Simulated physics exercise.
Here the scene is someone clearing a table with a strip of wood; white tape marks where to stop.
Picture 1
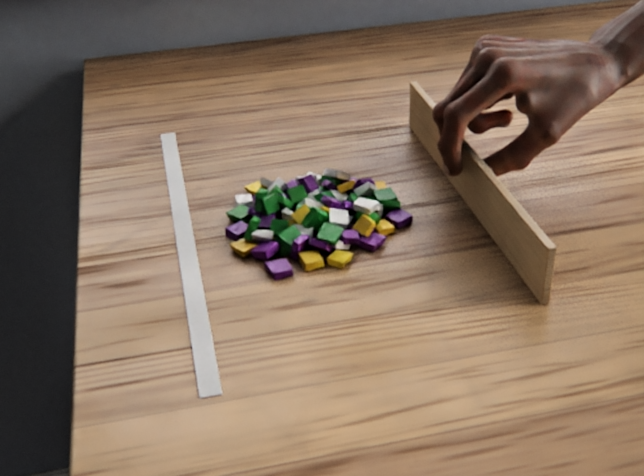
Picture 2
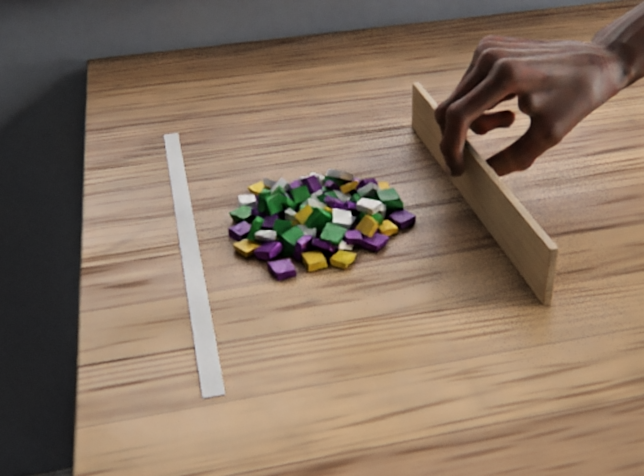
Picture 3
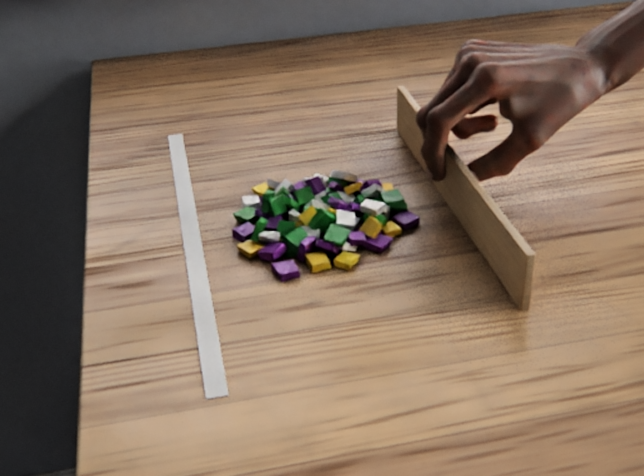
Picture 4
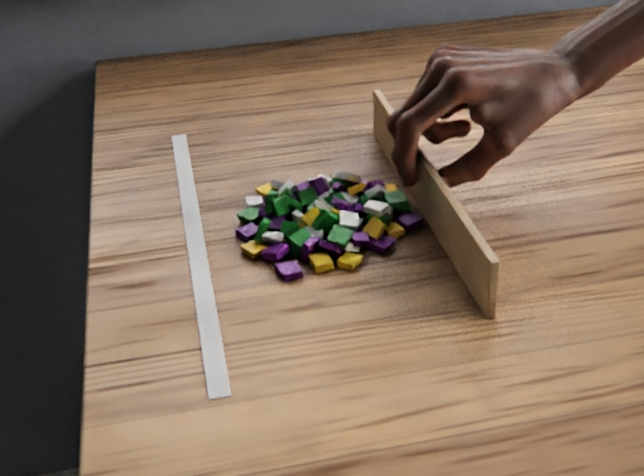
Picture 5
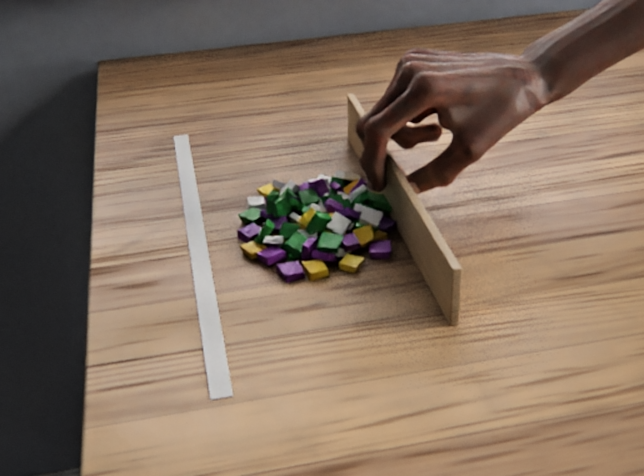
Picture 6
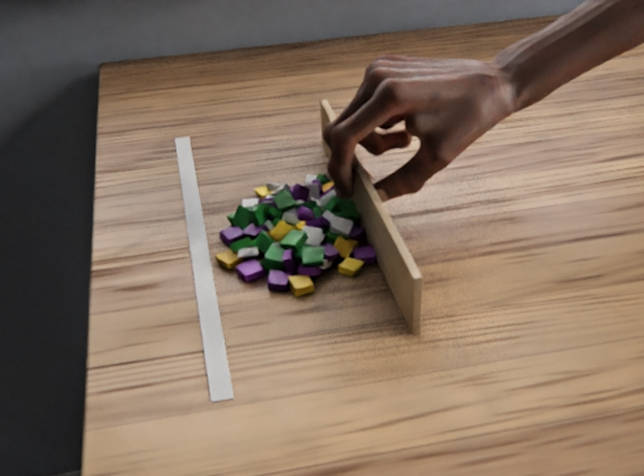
A hand reaching in from the upper right holds a pale strip of wood upright on a wood-grained table, seen from above at an angle, the view drifting very slightly. Left of it lie a heap of purple, green, yellow and white tiles and a strip of white tape near the table's left edge. After resting briefly, the strip slides left, meets the heap and pushes tiles closer to the tape.
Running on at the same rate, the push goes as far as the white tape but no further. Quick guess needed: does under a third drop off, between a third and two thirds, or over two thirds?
My guess is under a third.
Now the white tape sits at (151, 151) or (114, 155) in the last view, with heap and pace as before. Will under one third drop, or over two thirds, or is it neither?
For the first place it's between a third and two thirds, and for the second it's above two thirds.
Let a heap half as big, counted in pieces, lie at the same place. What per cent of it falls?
Roughly 0 percent.
Just after the last frame, strip of wood still moving, near (268, 184); heap all on the table, its front near (149, 251).
A moment on, strip of wood stopped at the white tape; heap about a tenth over the edge.
When it is over, strip of wood stopped at the white tape; heap about a tenth over the edge.
